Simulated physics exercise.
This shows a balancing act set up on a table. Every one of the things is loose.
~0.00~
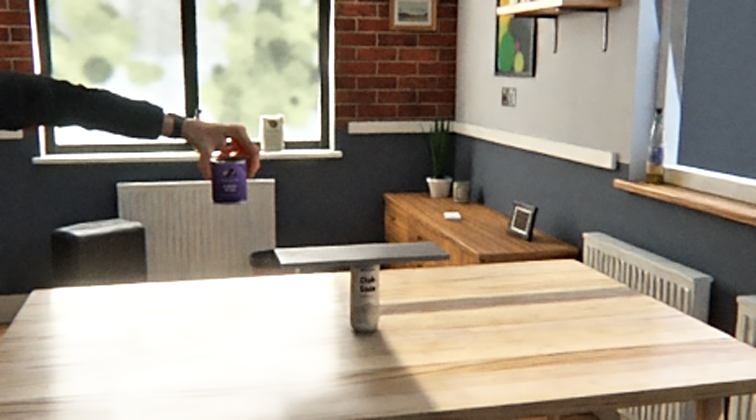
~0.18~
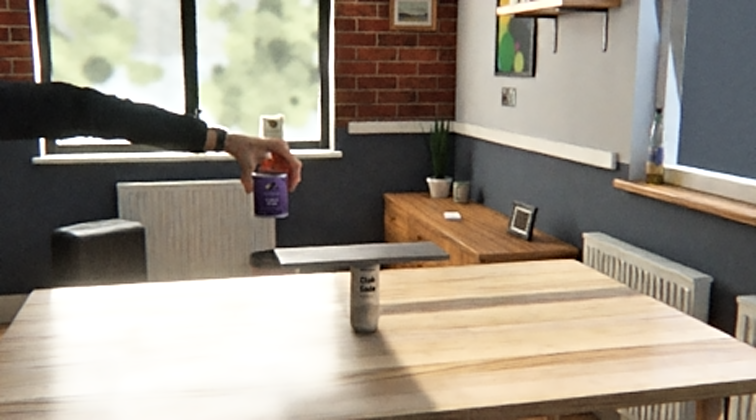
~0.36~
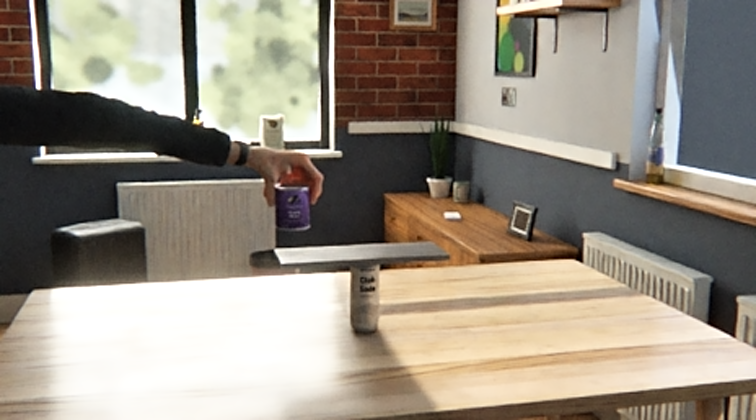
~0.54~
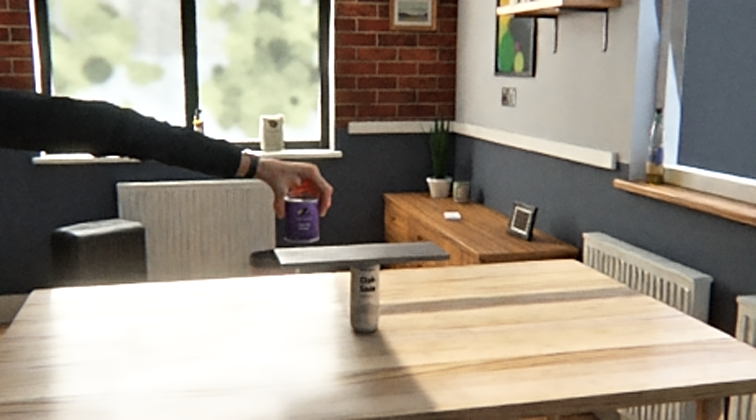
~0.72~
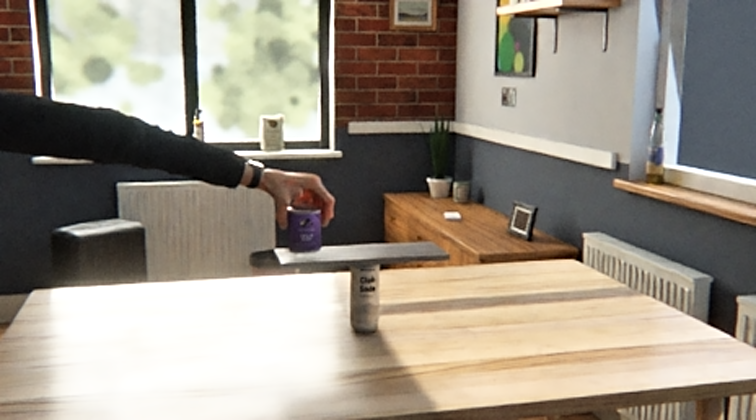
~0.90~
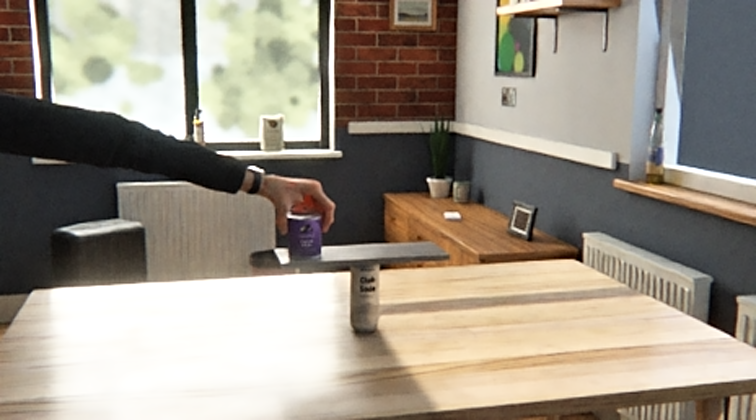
In a room with brick and dark walls, a hand holding a purple tin moves right and downward over a wooden table, lowering it onto the left part of a grey board resting across a white can.
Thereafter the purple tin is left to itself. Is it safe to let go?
No.
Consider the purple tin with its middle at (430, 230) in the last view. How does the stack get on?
Topples.
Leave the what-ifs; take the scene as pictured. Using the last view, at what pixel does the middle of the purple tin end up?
Somewhere around (277, 323) in the last picture.
After 1.40 s, purple tin now fallen; grey board turned 61° from how it was put.
After 1.90 s, grey board now fallen; white can turned 55° from how it was put.
In the end (2.3 s), fallen, white can, grey board and purple tin. At the end, from the last picture's camera, purple tin near (278, 323). The stack loses its balance.
